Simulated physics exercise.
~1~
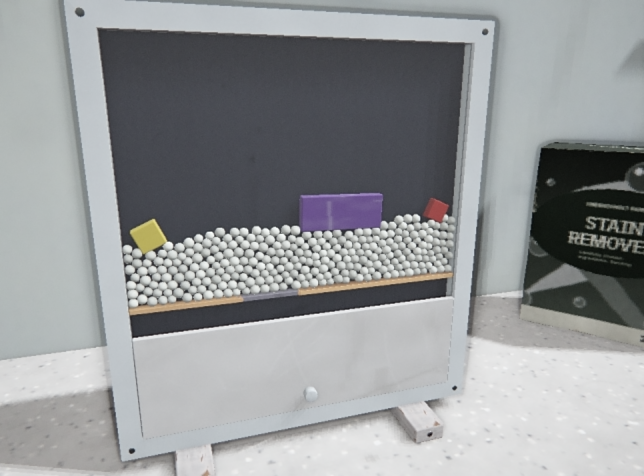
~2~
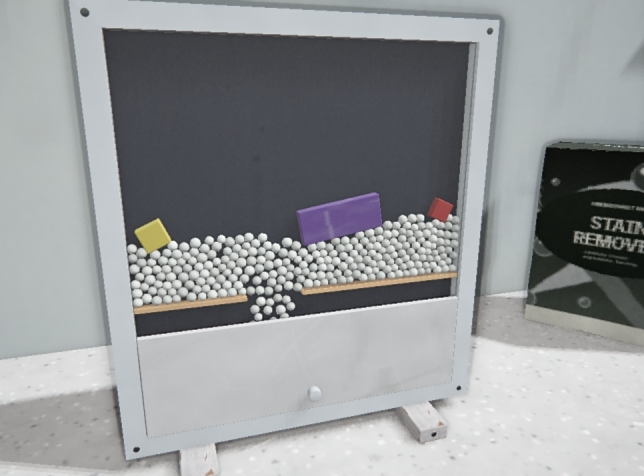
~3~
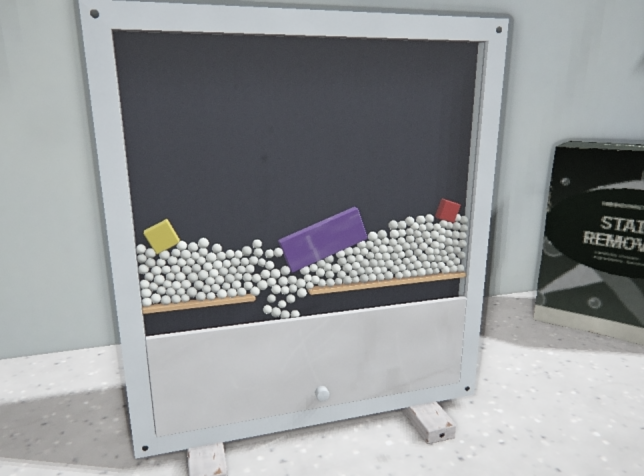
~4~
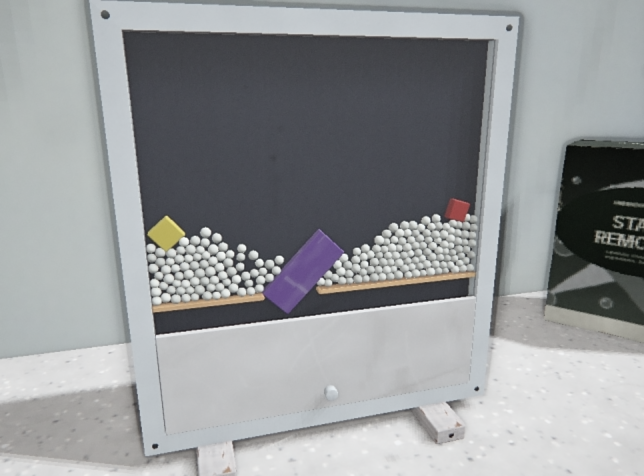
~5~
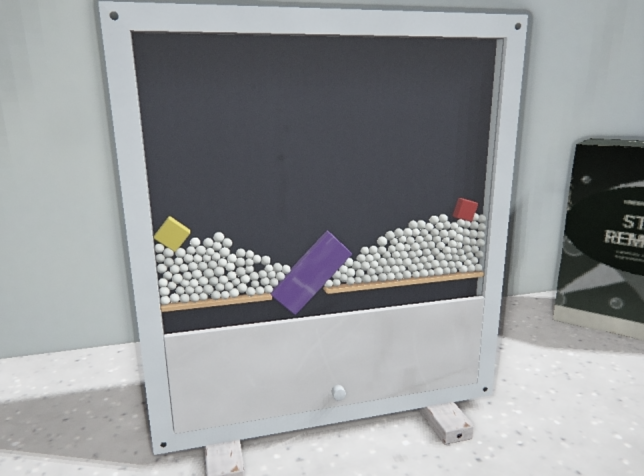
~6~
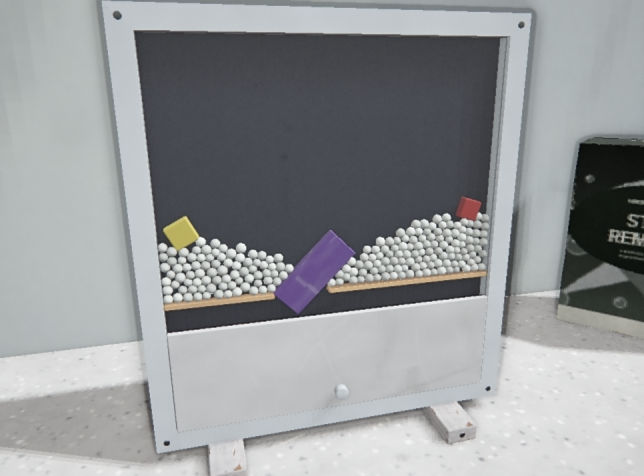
White beads draining through a gap in a clear-fronted case, a purple block tipping and lodging in the opening, halting the flow.
